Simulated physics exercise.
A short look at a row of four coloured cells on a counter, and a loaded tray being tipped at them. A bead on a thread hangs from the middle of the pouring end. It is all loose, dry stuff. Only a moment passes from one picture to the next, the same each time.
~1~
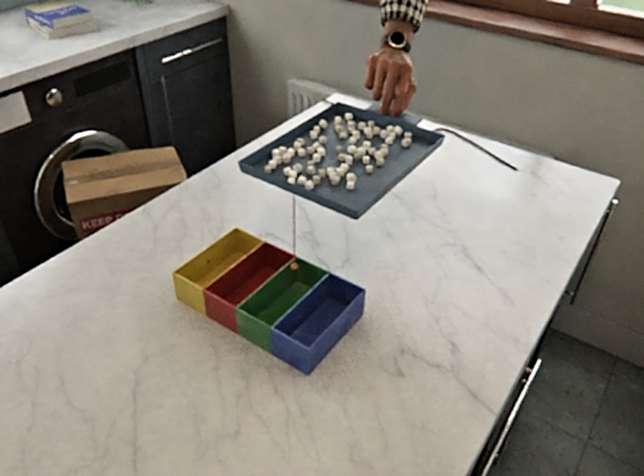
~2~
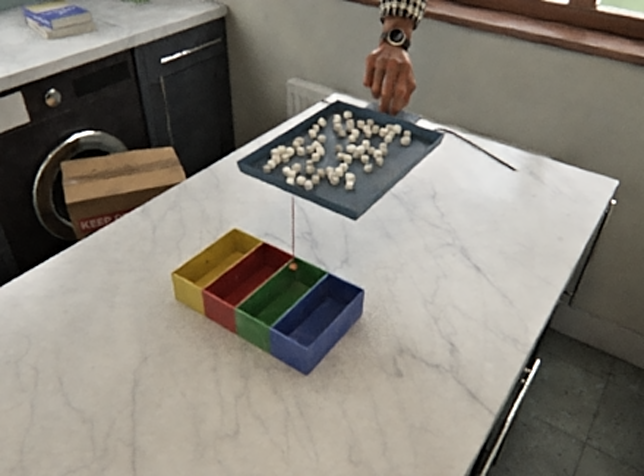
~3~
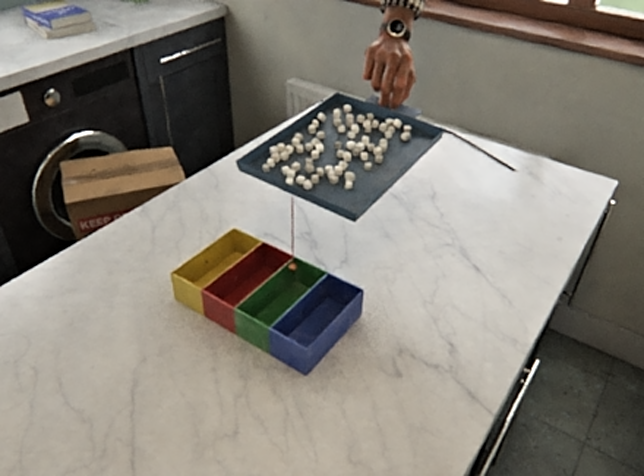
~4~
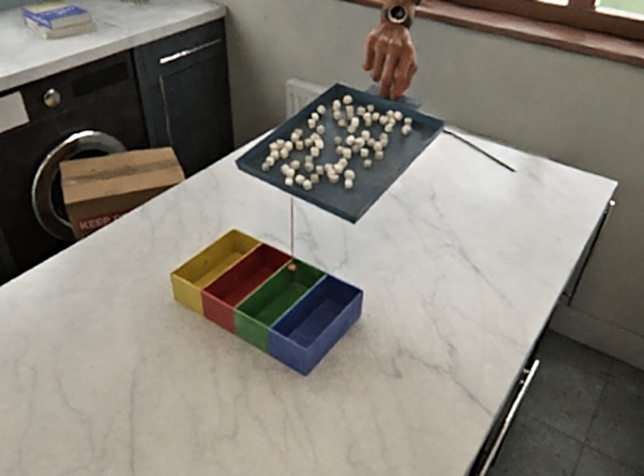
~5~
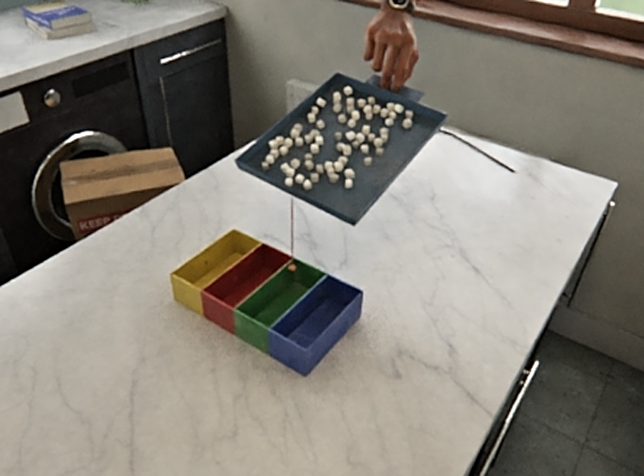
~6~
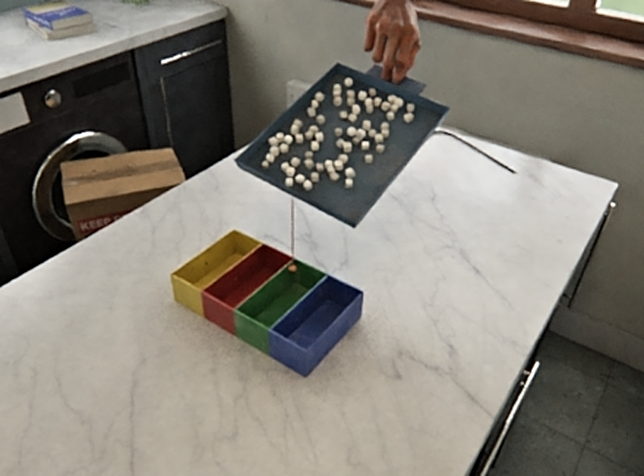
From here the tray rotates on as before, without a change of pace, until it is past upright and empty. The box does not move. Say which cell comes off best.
It favours the blue compartment.
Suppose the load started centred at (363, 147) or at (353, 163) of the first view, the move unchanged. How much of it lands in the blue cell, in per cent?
Roughly 50 per cent, and 60 per cent.
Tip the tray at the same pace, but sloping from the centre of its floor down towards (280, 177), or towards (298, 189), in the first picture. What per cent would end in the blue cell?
The first gives 0 %, the second 10 %.
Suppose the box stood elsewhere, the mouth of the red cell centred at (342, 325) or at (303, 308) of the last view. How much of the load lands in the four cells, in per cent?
First some 80, then 90 per cent.
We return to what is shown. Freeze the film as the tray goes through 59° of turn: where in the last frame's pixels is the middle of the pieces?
Close to (327, 202).
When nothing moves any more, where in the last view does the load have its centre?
Roughly at (308, 338).
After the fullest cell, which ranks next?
Next in line is the green cell.
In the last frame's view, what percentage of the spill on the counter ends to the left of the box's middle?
Some 10 per cent.
Soon after the last picture, tray tipped steeply; most on the tray; a stray few in the blue cell; about a quarter falling or outside the box.
A little later, tray tipped right over; about half on the tray; about a quarter in the blue cell; a small part in the green cell; about a quarter falling or outside the box.
Later still, tray tipped past a quarter turn; about half in the blue cell; about a quarter in the green cell; about a quarter falling or outside the box.
At rest, tray tipped past a quarter turn; about half in the blue cell; about a quarter in the green cell; none in the red cell; none in the yellow cell; about a quarter outside the box.
